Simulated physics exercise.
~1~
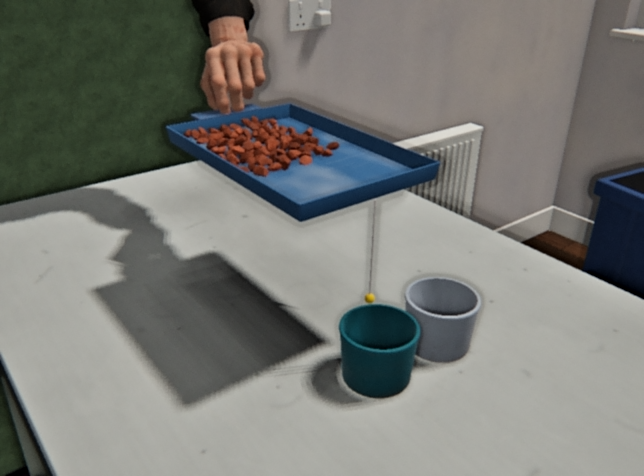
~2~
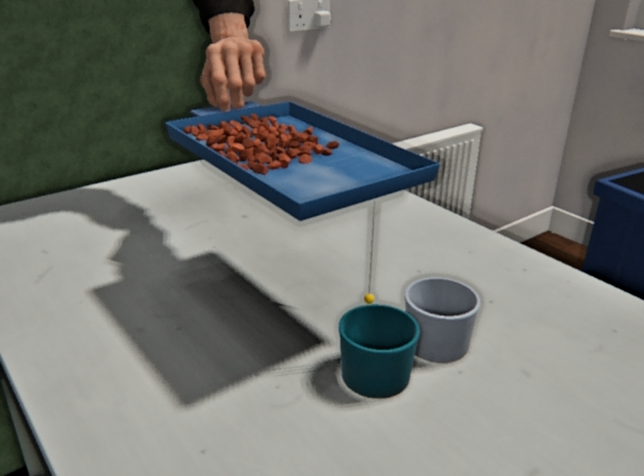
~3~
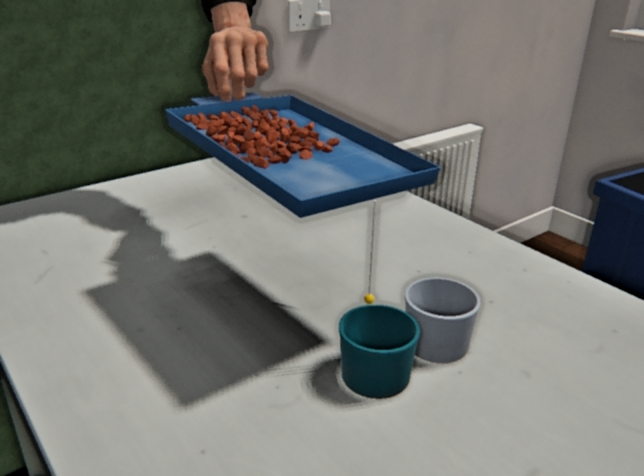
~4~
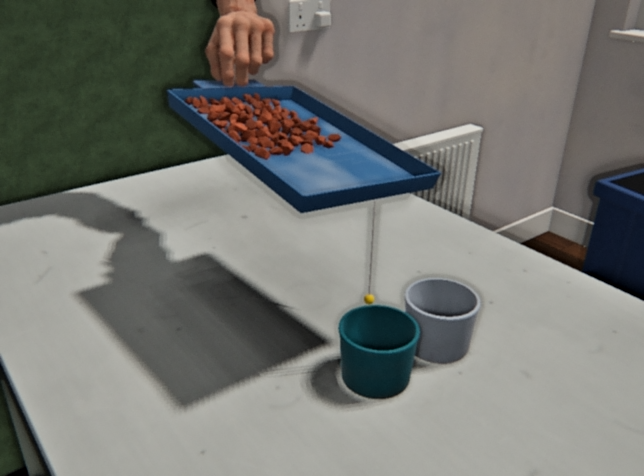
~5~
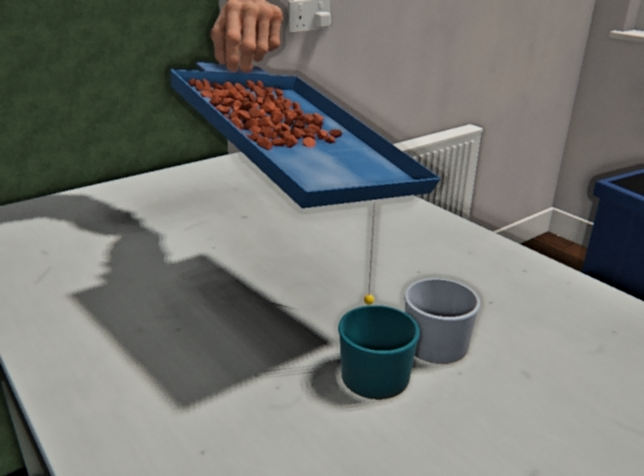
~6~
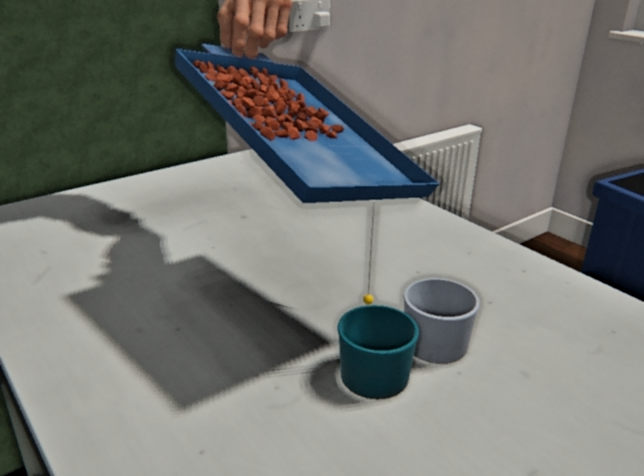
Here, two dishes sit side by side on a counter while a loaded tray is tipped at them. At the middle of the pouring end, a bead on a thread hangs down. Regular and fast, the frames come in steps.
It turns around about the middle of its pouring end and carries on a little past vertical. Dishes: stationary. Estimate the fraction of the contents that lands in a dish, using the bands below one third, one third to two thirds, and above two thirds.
The fraction that lands in a dish is one third to two thirds.
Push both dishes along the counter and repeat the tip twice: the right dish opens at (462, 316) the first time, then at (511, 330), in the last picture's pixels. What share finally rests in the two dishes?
In order, 20 % and 0 %.
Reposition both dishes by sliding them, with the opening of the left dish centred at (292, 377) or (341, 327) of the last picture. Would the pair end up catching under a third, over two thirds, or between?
In order: Less than a third, then the middle third.
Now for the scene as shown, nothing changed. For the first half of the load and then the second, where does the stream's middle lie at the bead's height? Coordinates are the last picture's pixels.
Points: About (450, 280), then about (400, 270).
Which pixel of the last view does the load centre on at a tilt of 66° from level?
I'd mark it close to (401, 168).
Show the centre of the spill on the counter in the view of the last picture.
(399, 309), roughly.
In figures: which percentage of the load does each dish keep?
Roughly: Left 0 %, right 50 %.
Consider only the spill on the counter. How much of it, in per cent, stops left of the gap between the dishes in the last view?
Share on the left: Near 50 %.
Soon after the last picture, tray tipped steeply; nearly all on the tray; a small part in the air.
A little later, tray tipped past a quarter turn; about a quarter on the tray; about half in the right dish; about a quarter outside both; a small part in the air.
Later still, tray tipped past a quarter turn; about half in the right dish; about half outside both.
At rest, tray tipped past a quarter turn; none in the left dish; about half in the right dish; about half outside both.
